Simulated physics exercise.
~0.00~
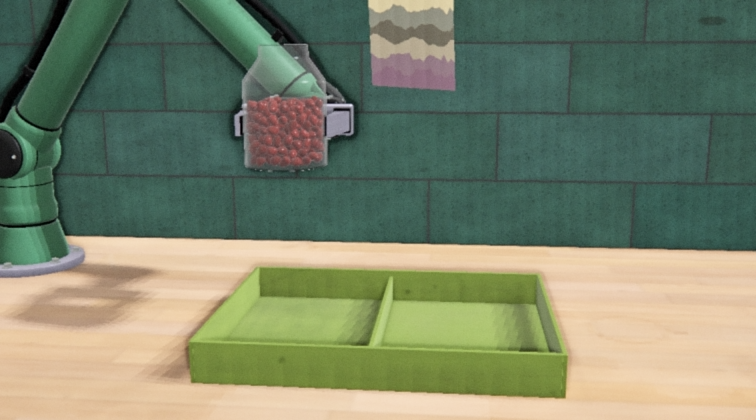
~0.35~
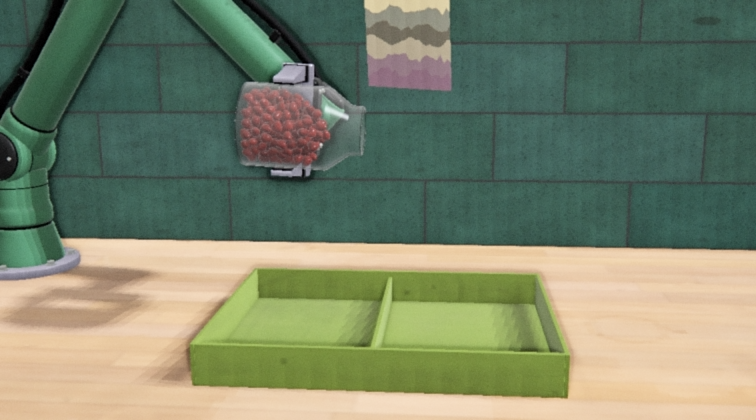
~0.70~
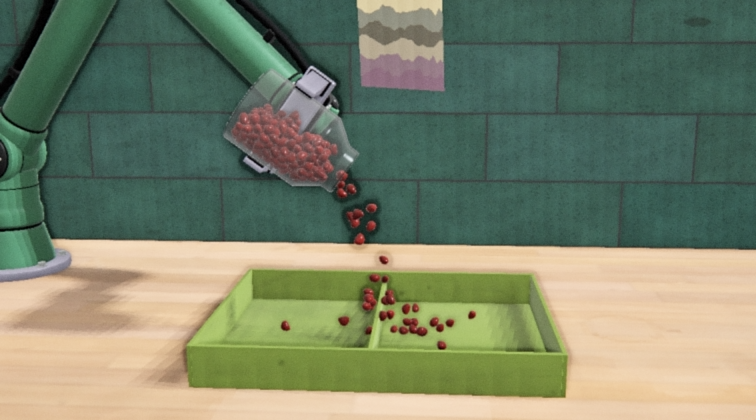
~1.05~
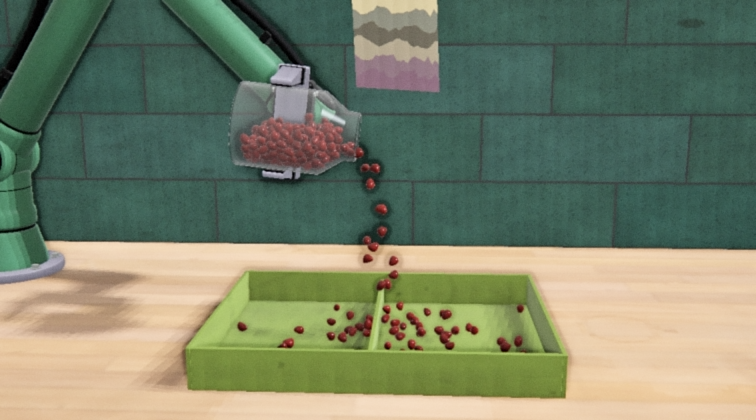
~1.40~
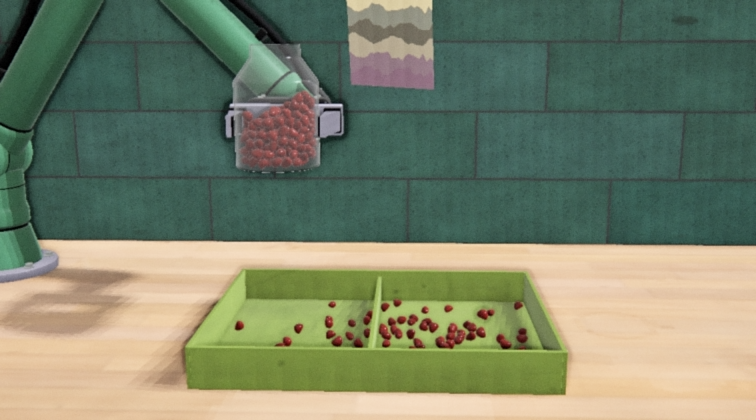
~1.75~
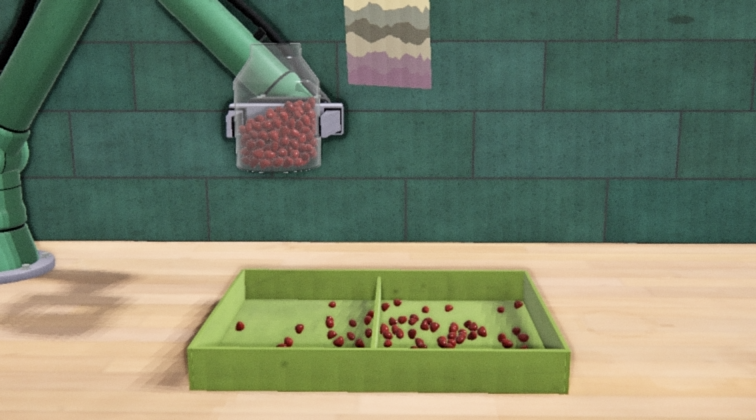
In this clip, a green robot arm tips a clear jar of red beans over a divided green tray, spilling some into both sections, then turns it upright with most still inside, leaving more scattered in the right section than the left.
